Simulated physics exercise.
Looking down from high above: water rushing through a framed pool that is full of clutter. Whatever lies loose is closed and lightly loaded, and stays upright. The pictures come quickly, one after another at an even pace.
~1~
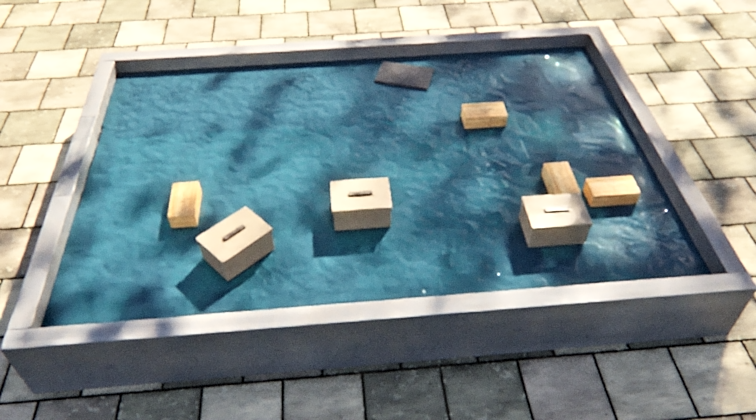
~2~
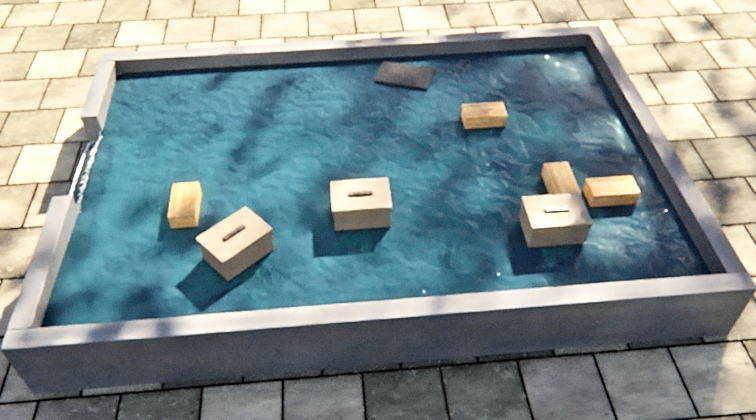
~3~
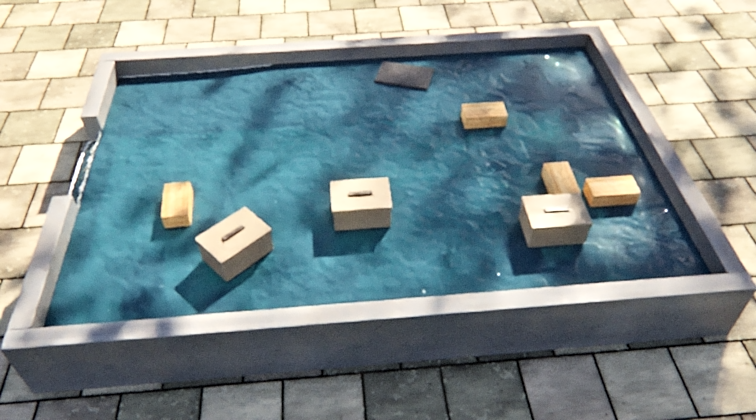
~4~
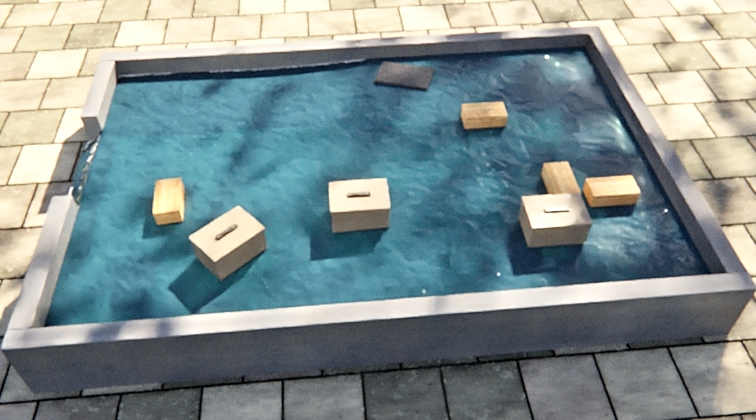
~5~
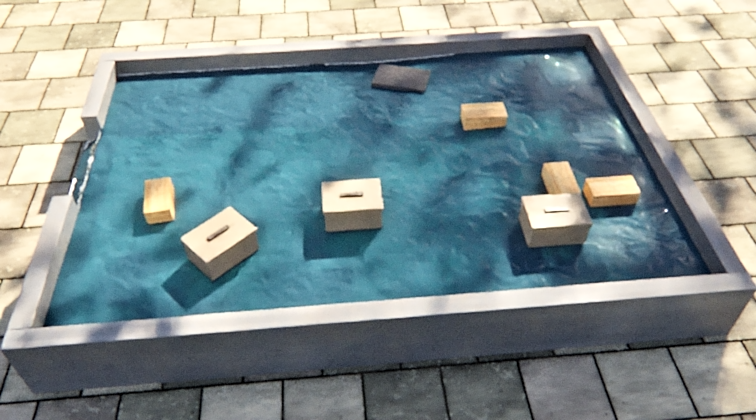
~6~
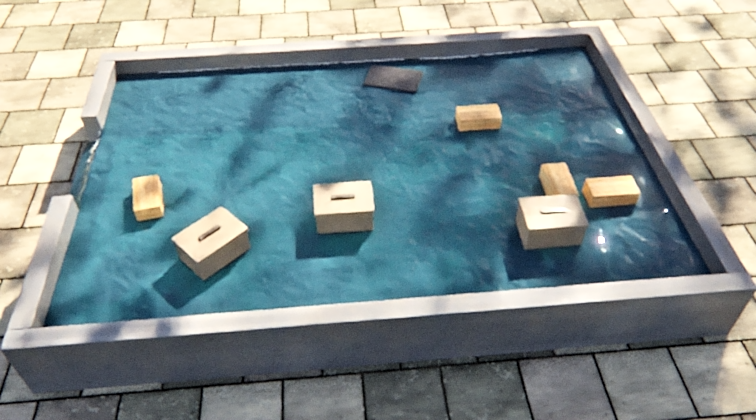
Blue water ripples in a grey-walled rectangular pool set in pale and dark paving, seen from high above by a still camera. Three beige boxes with slotted tops and several smaller yellow-brown blocks float about, with a dark flat piece near the back wall. A gap opens in the left wall and water pours through, then the leftmost block, nearby boxes and later others drift slightly left.
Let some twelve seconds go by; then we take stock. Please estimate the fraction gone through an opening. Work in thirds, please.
The portion is going to be lower than a third.
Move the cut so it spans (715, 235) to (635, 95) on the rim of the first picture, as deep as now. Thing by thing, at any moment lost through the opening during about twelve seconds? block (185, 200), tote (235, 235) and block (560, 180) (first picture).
In the order given, it's remains behind, remains behind, escaped.
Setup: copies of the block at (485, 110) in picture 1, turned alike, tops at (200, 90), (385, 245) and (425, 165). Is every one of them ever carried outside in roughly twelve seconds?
The first departs, the second remains behind, the third remains behind.
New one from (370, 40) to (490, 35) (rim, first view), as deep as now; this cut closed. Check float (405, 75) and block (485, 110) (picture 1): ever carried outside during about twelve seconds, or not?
As it turns out, the first one is gone through and the second one is gone through too.
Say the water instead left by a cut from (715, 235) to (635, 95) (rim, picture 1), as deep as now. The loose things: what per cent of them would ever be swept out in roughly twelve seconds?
50 %.
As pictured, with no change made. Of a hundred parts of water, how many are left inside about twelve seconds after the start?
Near 70 in a hundred.
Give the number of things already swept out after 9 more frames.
Tally: 1.
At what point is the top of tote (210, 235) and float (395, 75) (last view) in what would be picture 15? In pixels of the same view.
Around (164, 223) and (368, 82).
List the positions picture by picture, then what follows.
The first frame shows a block at (183, 199), afloat; a tote at (234, 233) floats; 0 of 8 have shifted.
The second frame shows a block at (183, 199), afloat; a tote at (234, 233) floats; 0 of 8 have shifted.
The third frame shows a block at (176, 199), afloat, close to its start; a tote at (233, 234) floats; 1 of 8 have shifted.
The fourth frame shows a block at (167, 195), afloat, close to its start; a tote at (227, 233) floats, close to its start; 2 of 8 have shifted.
The fifth frame shows a block at (157, 195), afloat, close to its start; a tote at (219, 234), afloat, close to its start; 3 of 8 have shifted.
The sixth frame shows a block at (146, 192), afloat, close to its start; a tote at (210, 233), afloat, close to its start; 4 of 8 have shifted.
A moment on, 0 of 8 are out; 8 afloat.
Next, 1 of 8 are out; 7 afloat.
Later, 1 of 8 are out; 7 afloat.
In the end, 2 of 8 are out; 6 afloat.
